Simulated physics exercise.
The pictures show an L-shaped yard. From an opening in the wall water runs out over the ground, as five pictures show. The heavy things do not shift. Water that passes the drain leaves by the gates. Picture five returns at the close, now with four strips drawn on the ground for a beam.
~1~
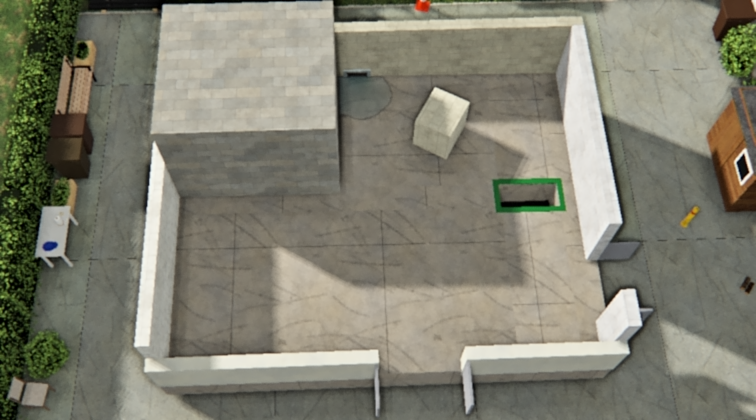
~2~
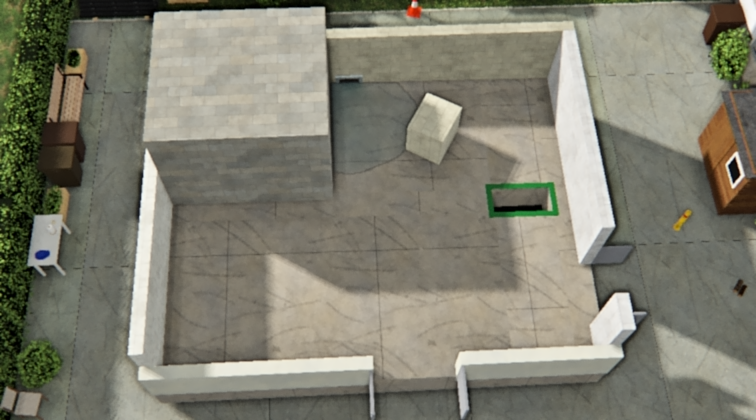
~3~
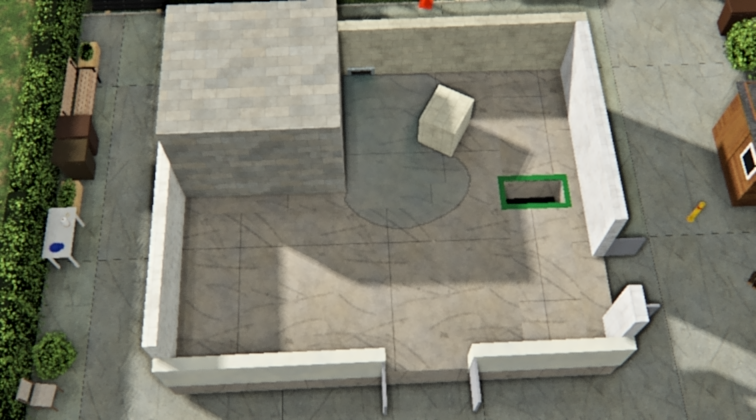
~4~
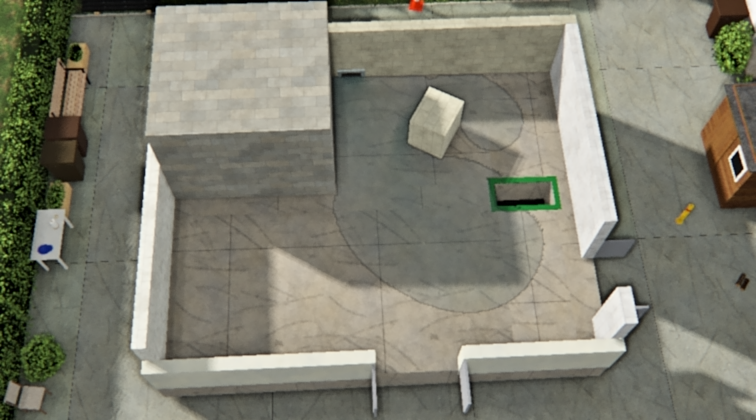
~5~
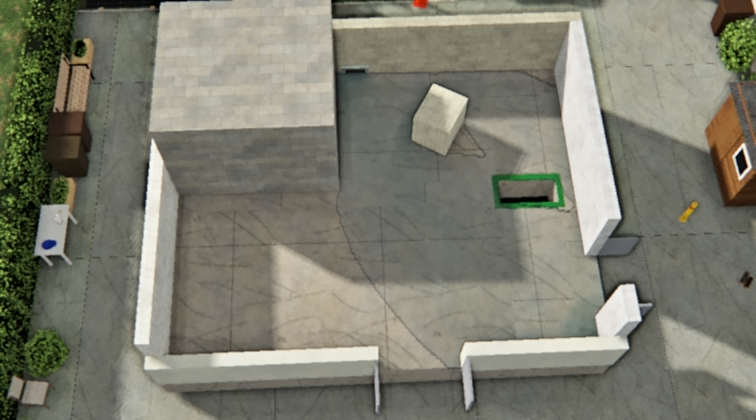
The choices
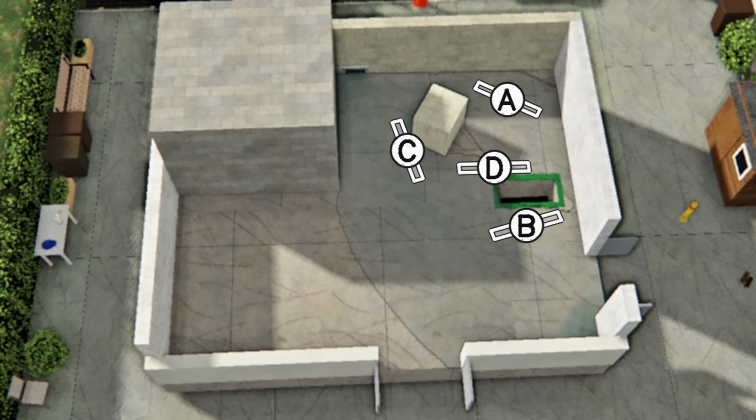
Water spreading from the back wall across an L-shaped walled yard, passing around a pale block and reaching a green-framed gully.
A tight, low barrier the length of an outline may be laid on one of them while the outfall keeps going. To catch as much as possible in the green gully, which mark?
I would pick position B.
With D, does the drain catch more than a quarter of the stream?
No.
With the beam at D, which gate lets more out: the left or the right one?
More leaves on the right.
In white, A from (476, 85) to (538, 112); B from (492, 235) to (559, 215); C from (396, 121) to (418, 179); D from (459, 168) to (528, 166).
With A, about 16 % of the stream goes into the green gully, about 84 % out by the gates.
With B, about 28 % of the stream goes into the green gully, about 72 % out by the gates.
With C, about 15 % of the stream goes into the green gully, about 85 % out by the gates.
With D, about 14 % of the stream goes into the green gully, about 86 % out by the gates.
